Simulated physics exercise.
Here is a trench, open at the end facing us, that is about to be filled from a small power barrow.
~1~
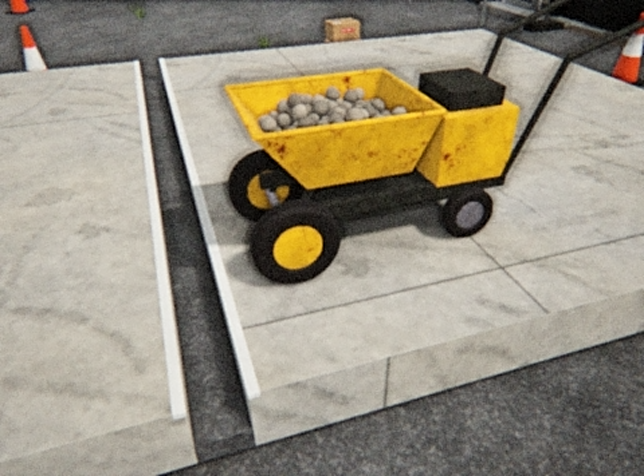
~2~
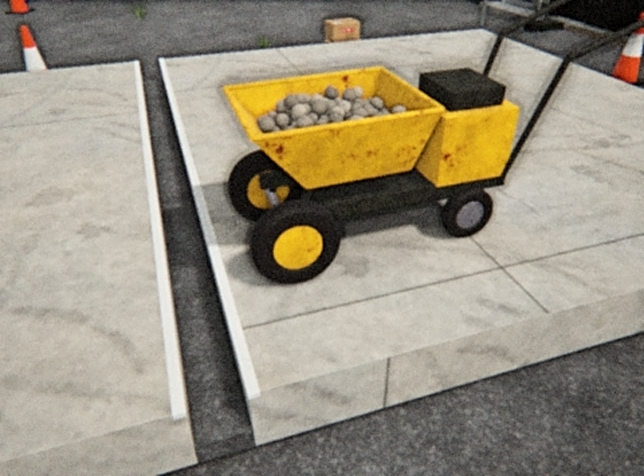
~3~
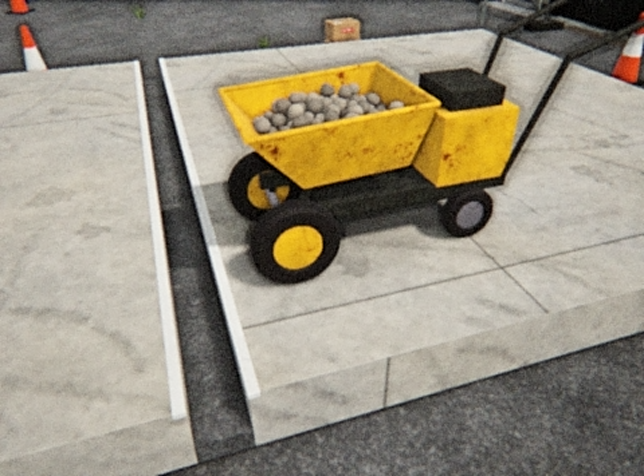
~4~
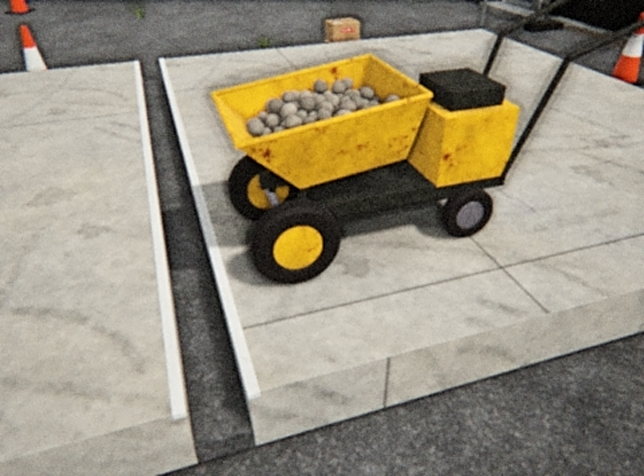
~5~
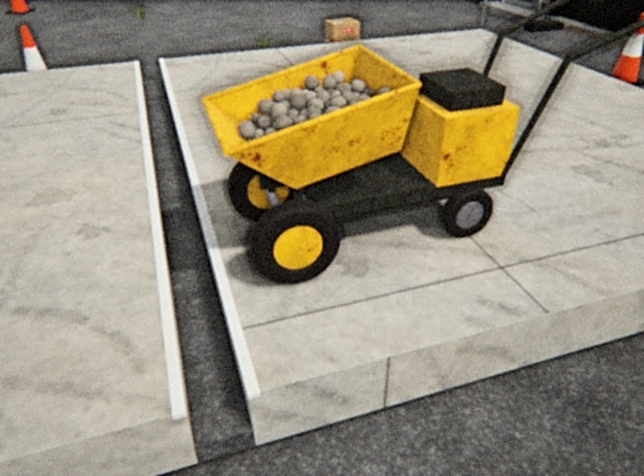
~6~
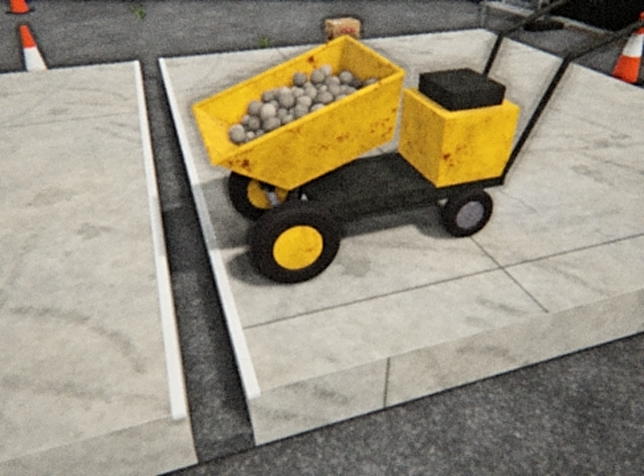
The yellow skip of a small power barrow, loaded with rounded grey pebbles, starts level, then tilts forward to the left, its front lip lowering toward a narrow trench between two pale slabs while the wheels stay still.
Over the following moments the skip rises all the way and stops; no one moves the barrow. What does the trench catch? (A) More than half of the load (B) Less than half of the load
Answer: B.
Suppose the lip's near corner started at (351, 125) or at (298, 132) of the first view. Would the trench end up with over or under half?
For the first case I'd say upwards of half, and for the second case upwards of half.
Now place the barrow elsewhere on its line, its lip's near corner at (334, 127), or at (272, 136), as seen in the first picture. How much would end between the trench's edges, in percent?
About 80 %, then 30 %.
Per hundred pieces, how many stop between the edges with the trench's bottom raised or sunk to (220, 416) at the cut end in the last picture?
The share would be roughly 10 per cent.
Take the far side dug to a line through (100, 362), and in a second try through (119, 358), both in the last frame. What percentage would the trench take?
For the first it's 90 per cent, for the second 70 per cent.
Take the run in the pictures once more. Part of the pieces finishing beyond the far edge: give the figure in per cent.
I'd estimate about 90 per cent of the load.
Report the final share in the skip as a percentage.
Close to 5 percent.
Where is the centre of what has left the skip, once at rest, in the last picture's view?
Last view, resting centre - approx. (102, 275).
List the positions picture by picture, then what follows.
The first frame shows lip of the skip at (255, 138), level; top of the load at (333, 117), river pebbles; first edge of the trench at (237, 330); far edge at (171, 346), the trench under half as wide as the skip, and about as deep as wide.
The second frame shows lip of the skip at (253, 139), level; top of the load at (345, 107).
The third frame shows lip of the skip at (247, 142), tipped barely; top of the load at (340, 105).
The fourth frame shows lip of the skip at (238, 146), tipped a little; top of the load at (346, 103).
The fifth frame shows lip of the skip at (227, 153), tipped a little; top of the load at (337, 98).
The sixth frame shows lip of the skip at (214, 163), tipped clearly; top of the load at (342, 94); first edge of the trench at (237, 330); far edge at (171, 346).
Soon after the last picture, skip tipped steeply; all in the skip.
A little later, skip tipped right over; about half in the skip; about half beyond it; a stray few falling.
Later still, skip tipped right over; a small part in the skip; a small part in or heaped over the trench; nearly all beyond it.
At rest, skip tipped right over; a stray few in the skip; a small part in or heaped over the trench; nearly all beyond it.
